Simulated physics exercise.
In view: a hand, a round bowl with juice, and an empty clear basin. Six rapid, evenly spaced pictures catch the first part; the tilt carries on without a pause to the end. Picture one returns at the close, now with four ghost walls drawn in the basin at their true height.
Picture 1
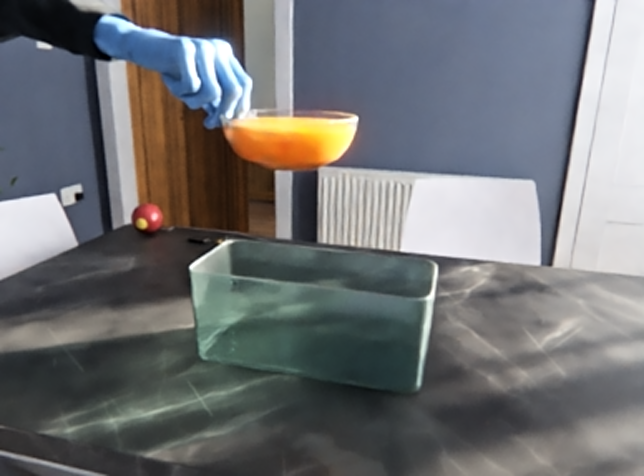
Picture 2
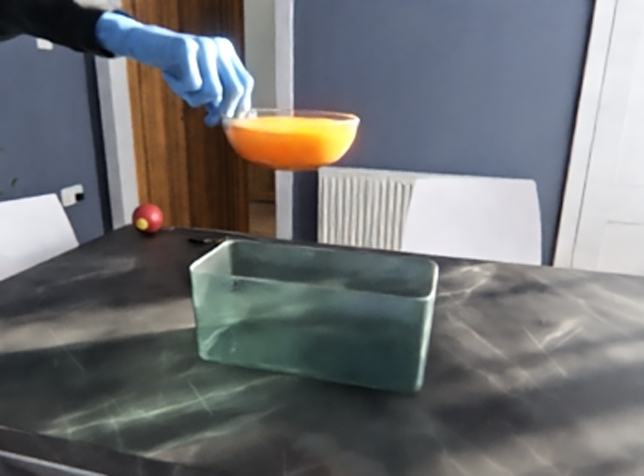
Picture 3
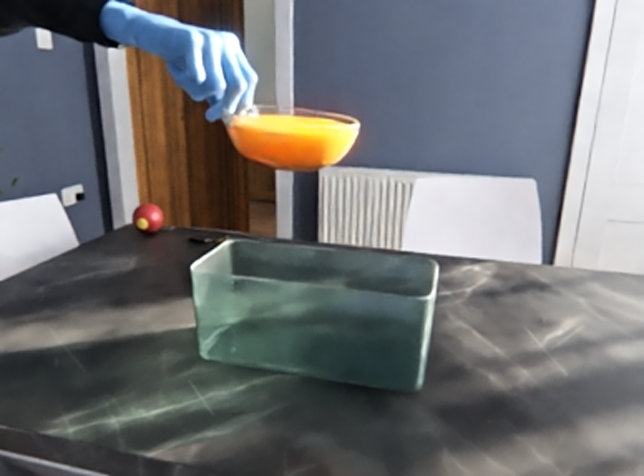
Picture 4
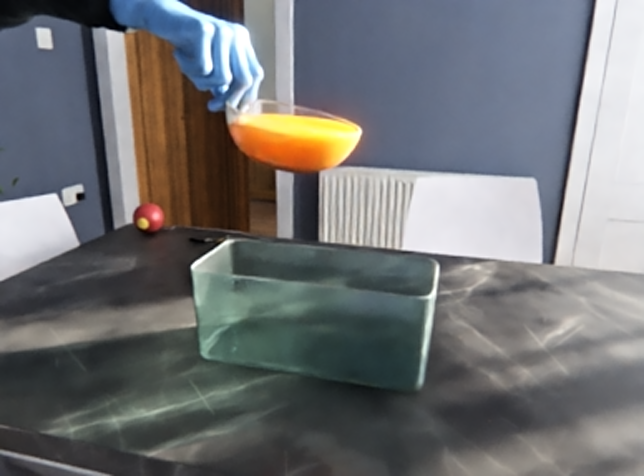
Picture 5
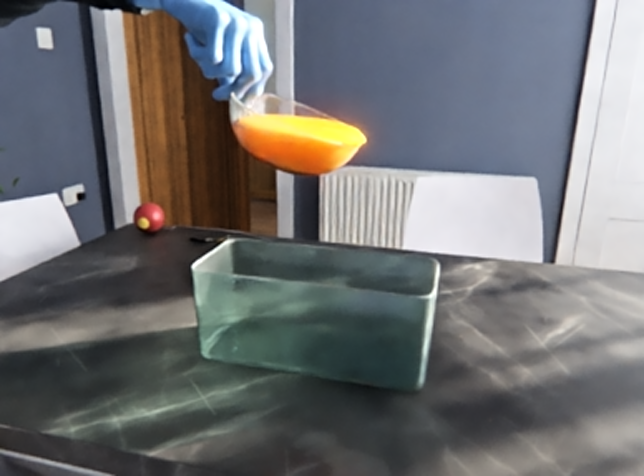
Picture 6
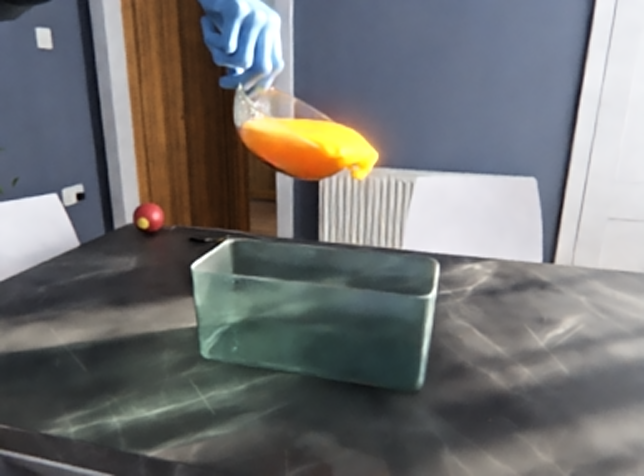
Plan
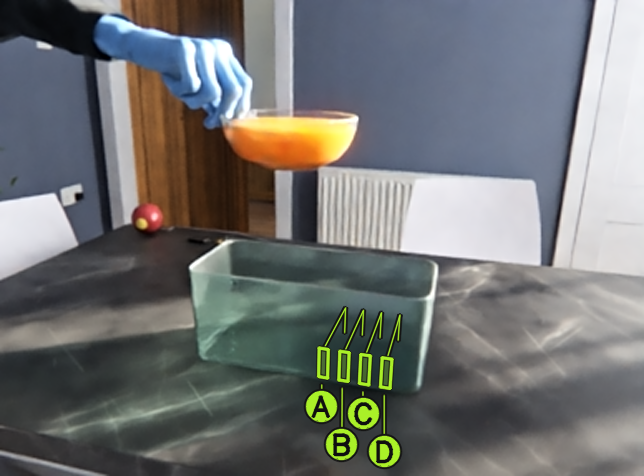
A blue-gloved hand holds a round clear bowl of bright orange juice above an empty, green-tinted clear basin on a dark marbled table. The steady, slightly raised view shows a room with blue-grey walls, a wooden door, white chairs, a radiator and a red ball at the table's far left. The hand rises and shifts right, tilting the bowl rightward until juice slips over its right lip.
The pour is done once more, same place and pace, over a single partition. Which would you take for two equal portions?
Take C.
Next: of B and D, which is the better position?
It is B.
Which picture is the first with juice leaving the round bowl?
Picture 5.
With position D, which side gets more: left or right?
The left one.
On the marked copy, A at (321, 384); B at (342, 388); C at (362, 391); D at (384, 395).
Choosing A, about 25 % ends left of the wall and 68 % right of it; 6 % is lost outside.
Choosing B, about 36 % ends left of the wall and 61 % right of it; 4 % is lost outside.
Choosing C, about 53 % ends left of the wall and 44 % right of it; 3 % is lost outside.
Choosing D, about 71 % ends left of the wall and 26 % right of it; 4 % is lost outside.
